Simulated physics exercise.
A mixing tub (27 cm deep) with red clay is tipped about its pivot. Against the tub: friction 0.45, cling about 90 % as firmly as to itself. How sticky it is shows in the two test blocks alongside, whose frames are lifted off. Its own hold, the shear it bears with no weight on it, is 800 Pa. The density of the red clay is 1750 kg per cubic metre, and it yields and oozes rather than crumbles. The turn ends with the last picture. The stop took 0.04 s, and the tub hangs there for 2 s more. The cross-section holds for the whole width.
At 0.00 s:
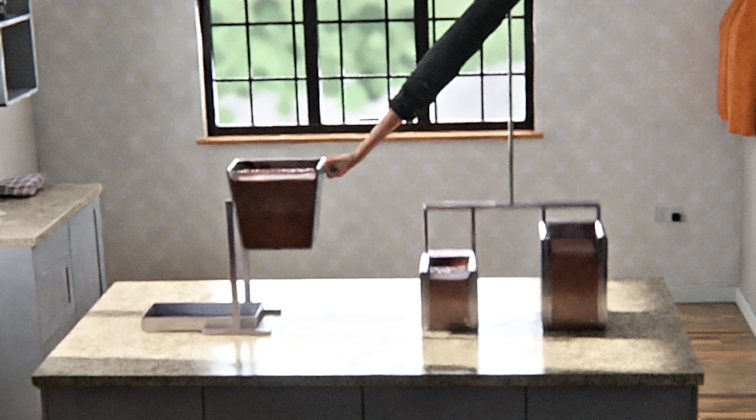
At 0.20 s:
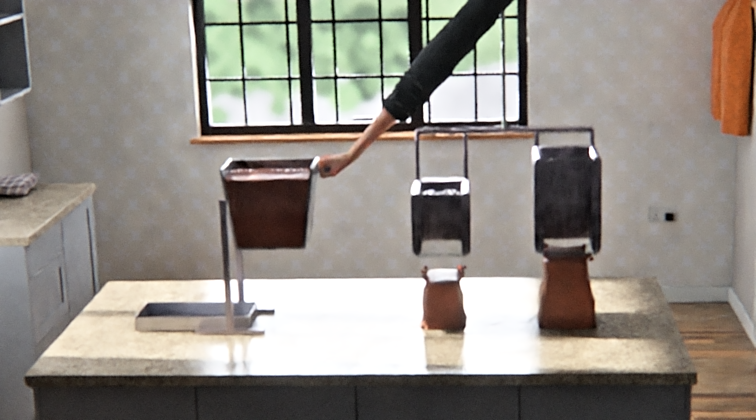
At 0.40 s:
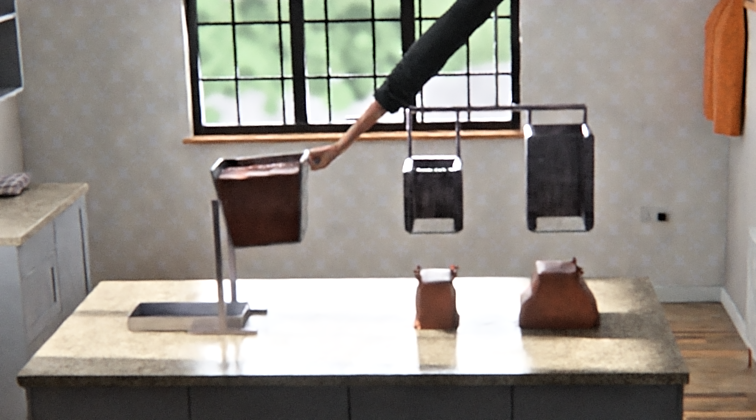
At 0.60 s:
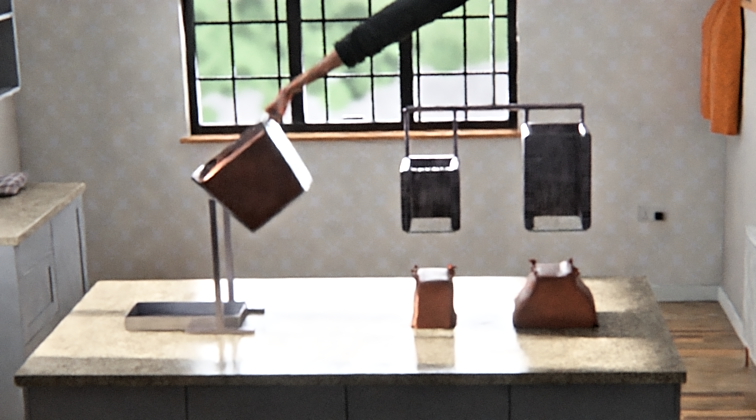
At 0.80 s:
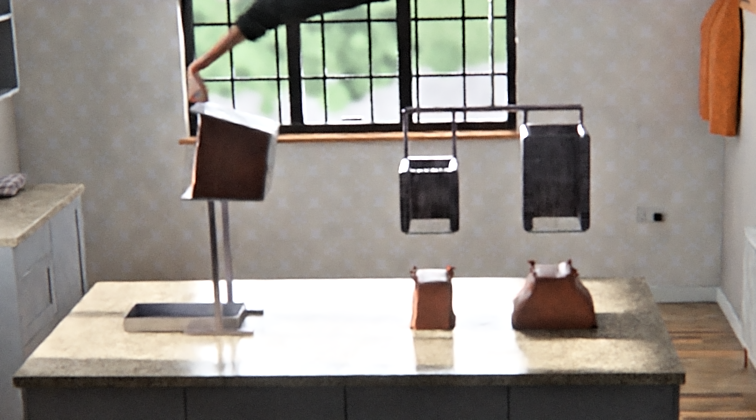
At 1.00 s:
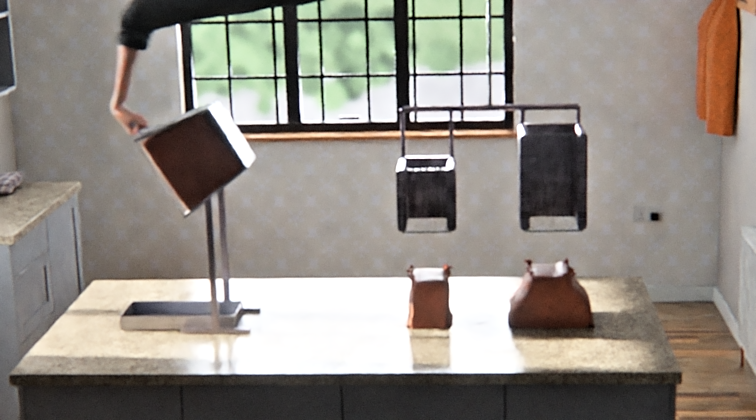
A tub of reddish-brown clay stands on a metal stand at the left of a pale-topped kitchen island, seen from the front and slightly above, with a black-barred window behind. At right, two dark open casings rise together off two clay blocks, the larger visibly slumping and spreading. A dark-sleeved arm then swings the tub over leftward past its side, while the camera drifts slightly right.
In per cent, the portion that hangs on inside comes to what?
Expect roughly 0 %.
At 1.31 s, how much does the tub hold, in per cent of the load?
About 0 %.
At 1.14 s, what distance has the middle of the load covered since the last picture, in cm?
Some 13 cm.
After 1.14 s, the tub is at 119 degrees and holds 57 %.
After 1.31 s, the tub is at 119 degrees and holds 0 %.
After 1.48 s, the tub is at 119 degrees and holds 0 %.
After 1.65 s, the tub is at 119 degrees and holds 0 %.
After 3.00 s, at the end, the tub is at 119 degrees and holds 0 %.
